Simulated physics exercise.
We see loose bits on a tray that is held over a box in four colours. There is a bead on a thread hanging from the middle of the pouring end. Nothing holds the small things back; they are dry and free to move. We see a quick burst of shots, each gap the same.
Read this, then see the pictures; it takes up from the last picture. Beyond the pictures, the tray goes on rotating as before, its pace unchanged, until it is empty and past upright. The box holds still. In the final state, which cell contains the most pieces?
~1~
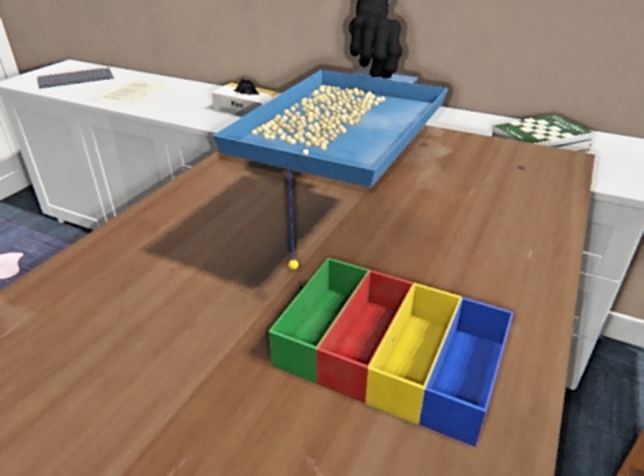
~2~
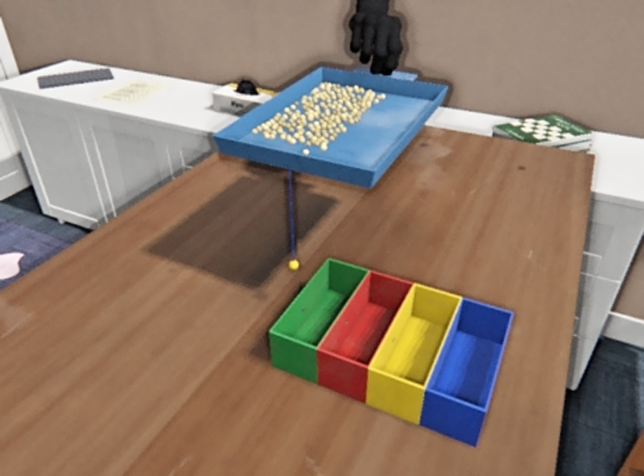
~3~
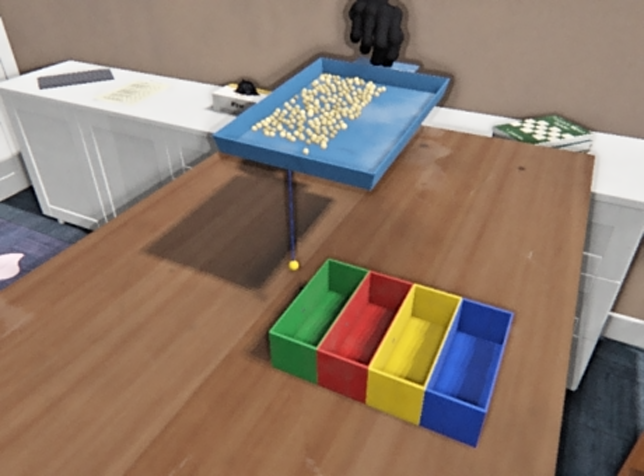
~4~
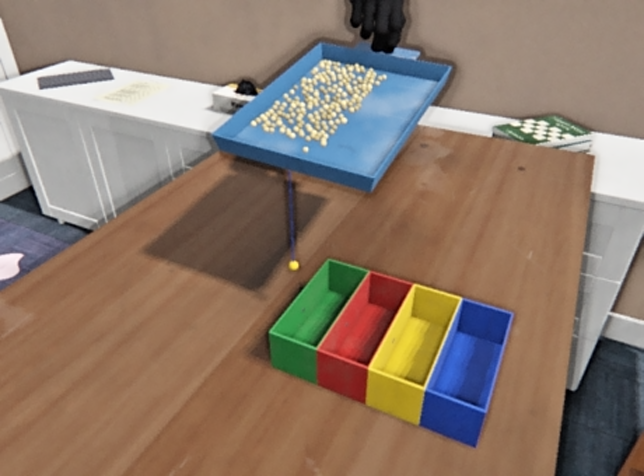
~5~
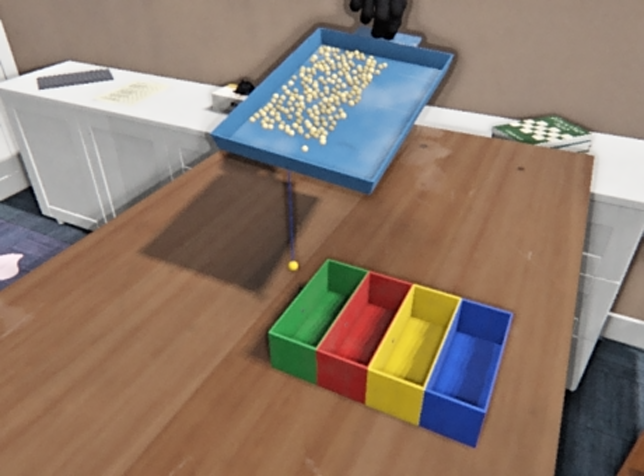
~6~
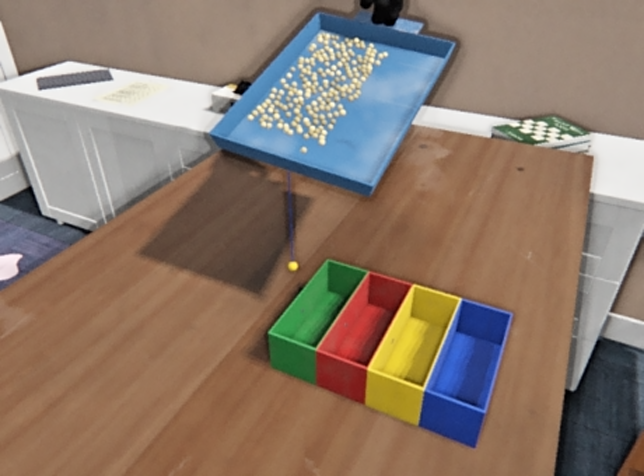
The red one contains the most.
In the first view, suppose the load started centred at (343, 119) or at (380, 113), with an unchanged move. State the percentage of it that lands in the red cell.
About 60 % and 70 %.
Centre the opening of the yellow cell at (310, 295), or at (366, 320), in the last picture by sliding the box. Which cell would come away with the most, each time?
That blue cell, then the yellow one.
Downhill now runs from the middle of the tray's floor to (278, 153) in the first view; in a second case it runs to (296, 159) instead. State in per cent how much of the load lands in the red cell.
The share is 0 per cent in the first and 0 per cent in the second.
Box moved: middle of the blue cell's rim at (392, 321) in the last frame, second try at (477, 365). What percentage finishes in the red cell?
About 10% on the first try and 40% on the second.
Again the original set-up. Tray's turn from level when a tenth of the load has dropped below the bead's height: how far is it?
I'd say it is tilted about 70°.
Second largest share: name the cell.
That would be the cell in green.
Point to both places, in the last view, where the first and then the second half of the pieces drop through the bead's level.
I'd say close to (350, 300) at first and close to (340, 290) later on.
Soon, tray tipped steeply; most on the tray; a stray few in the yellow cell; a stray few in the red cell; a small part falling or outside the box.
A while on, tray tipped past a quarter turn; about a third on the tray; about a quarter in the red cell; a small part in the green cell; a small part in the yellow cell; a stray few in the blue cell; about a quarter falling or outside the box.
Towards the end, tray tipped past a quarter turn; about half in the red cell; about a third in the green cell; a small part in the yellow cell; a stray few in the blue cell; a stray few falling or outside the box.
Finally, tray tipped past a quarter turn; about half in the red cell; about a third in the green cell; a small part in the yellow cell; a stray few in the blue cell; a stray few outside the box.
